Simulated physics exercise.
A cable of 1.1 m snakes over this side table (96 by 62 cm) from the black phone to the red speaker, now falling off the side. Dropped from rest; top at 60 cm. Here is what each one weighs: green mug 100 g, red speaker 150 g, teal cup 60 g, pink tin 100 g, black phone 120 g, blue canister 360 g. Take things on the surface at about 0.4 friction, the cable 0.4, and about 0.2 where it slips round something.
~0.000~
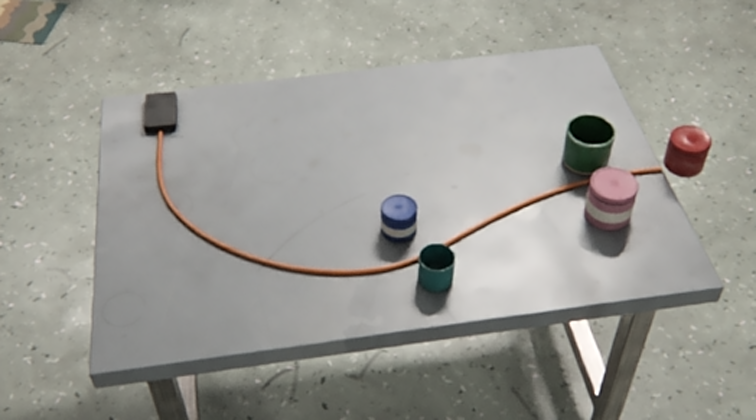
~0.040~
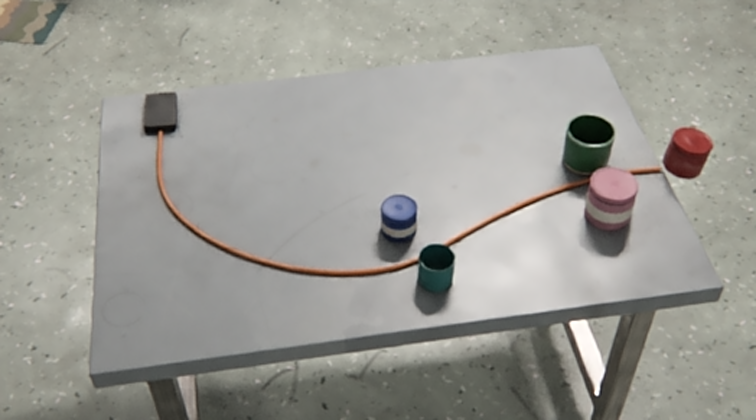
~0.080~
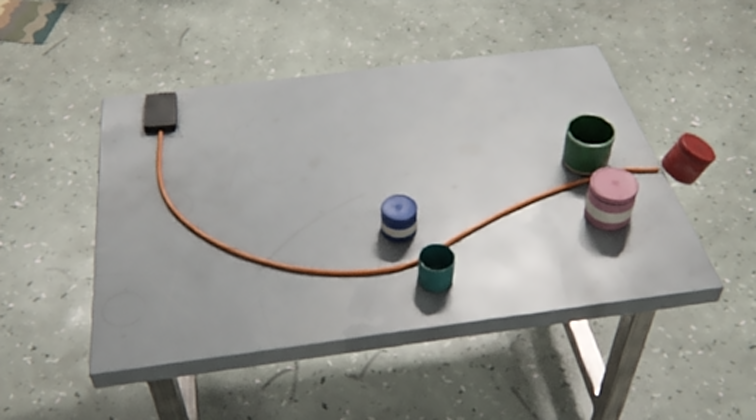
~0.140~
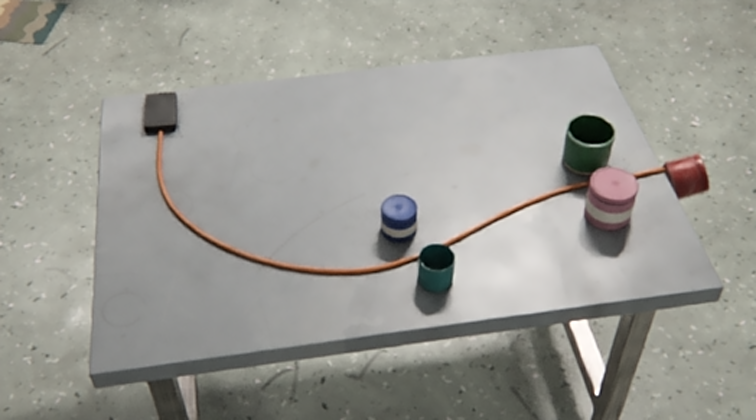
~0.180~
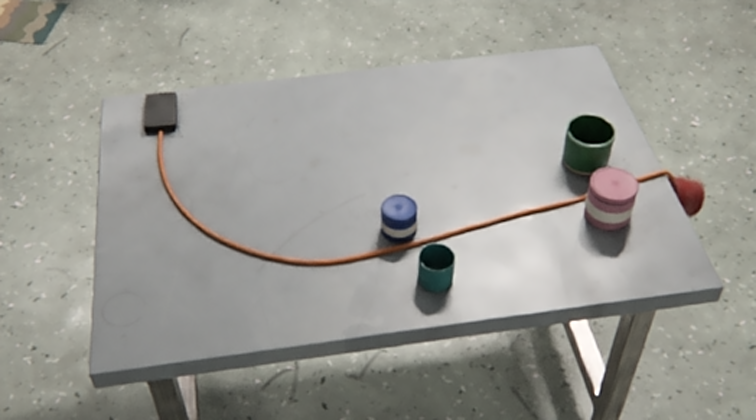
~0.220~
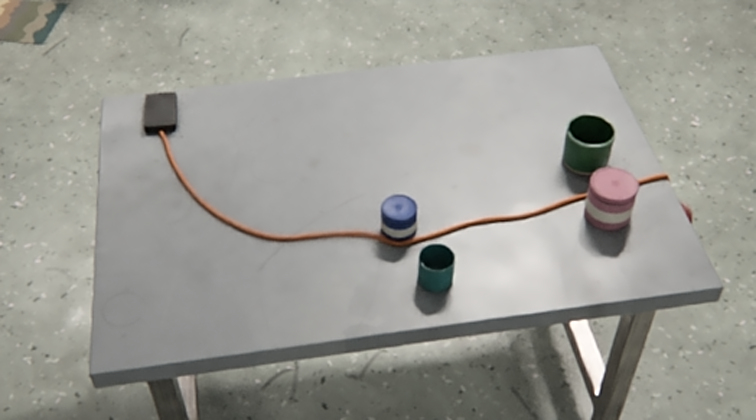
A red speaker drops off the table's right edge, pulling the orange cable across the tabletop.
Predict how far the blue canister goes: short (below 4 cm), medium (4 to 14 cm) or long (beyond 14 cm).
My guess is the movement will be negligible.
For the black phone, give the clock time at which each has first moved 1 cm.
Black phone at about 0.30 s on the clock.
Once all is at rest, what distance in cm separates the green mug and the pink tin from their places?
Net shift - green mug 0 cm, pink tin 0 cm.
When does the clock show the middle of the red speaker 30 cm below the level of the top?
About: 1.75 s.
After 0.5 s, the cable's tail end at (211, 126); red speaker over the edge, black phone 5 cm off its start.
After 0.7 s, the cable's tail end at (215, 134); black phone 7 cm off its start, red speaker over the edge.
After 1.0 s, the cable's tail end at (220, 138); red speaker over the edge, black phone 8 cm off its start at (198, 123).
After 1.2 s, the cable's tail end at (221, 138); black phone 8 cm off its start, red speaker over the edge.
After 2.4 s, the cable's tail end at (226, 142); blue canister 0 cm off its start at (399, 206), black phone 10 cm off its start at (203, 126), red speaker over the edge.
